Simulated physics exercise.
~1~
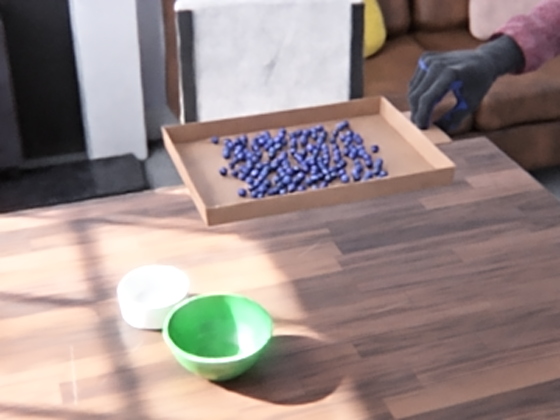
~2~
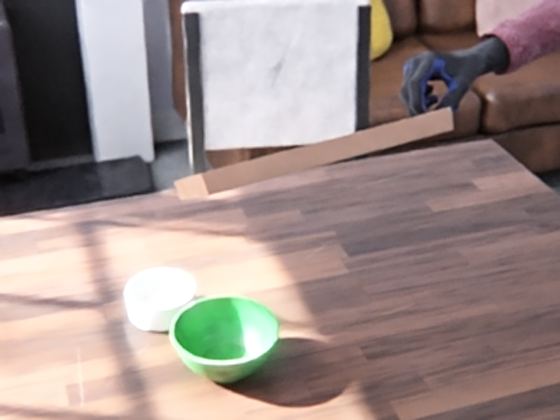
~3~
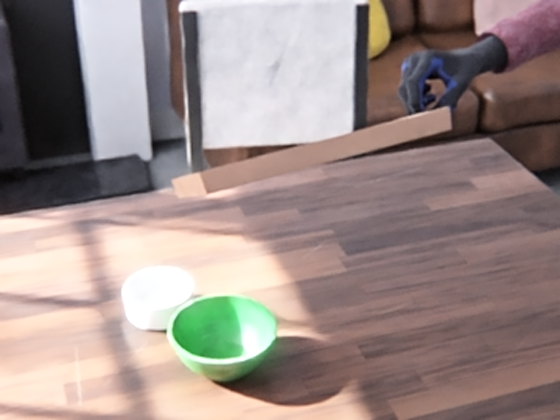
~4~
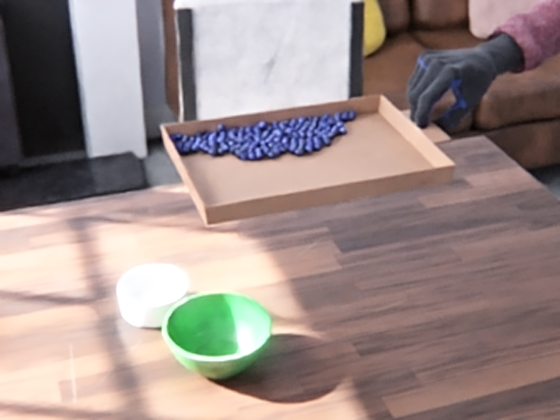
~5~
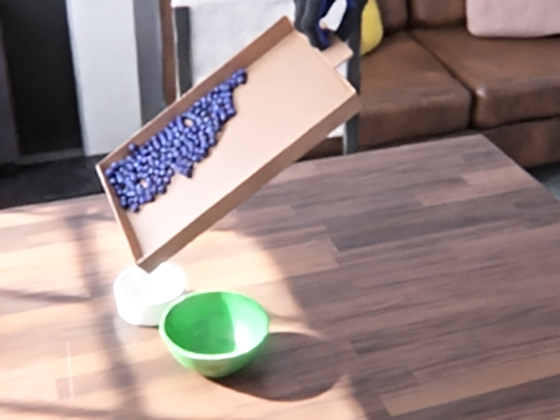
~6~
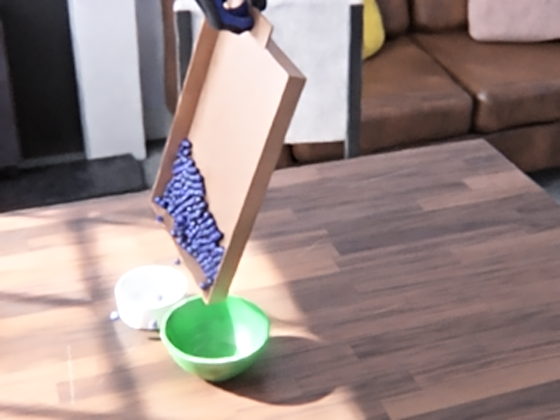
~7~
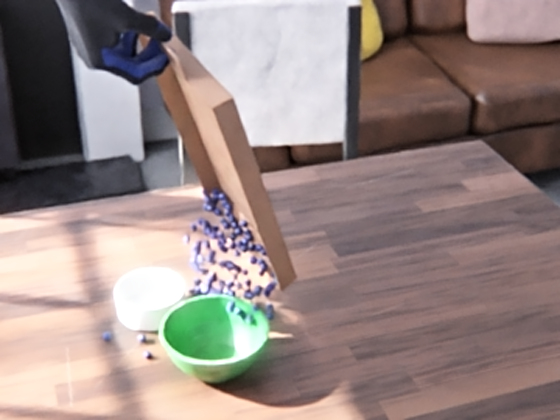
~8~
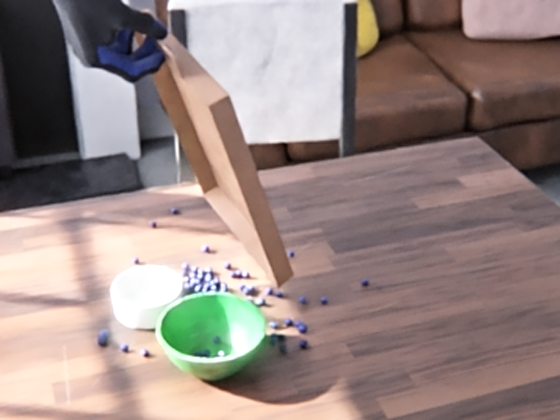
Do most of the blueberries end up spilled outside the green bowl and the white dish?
Yes, most of the blueberries miss both containers and end up outside them, with only a small share landing in the green bowl.
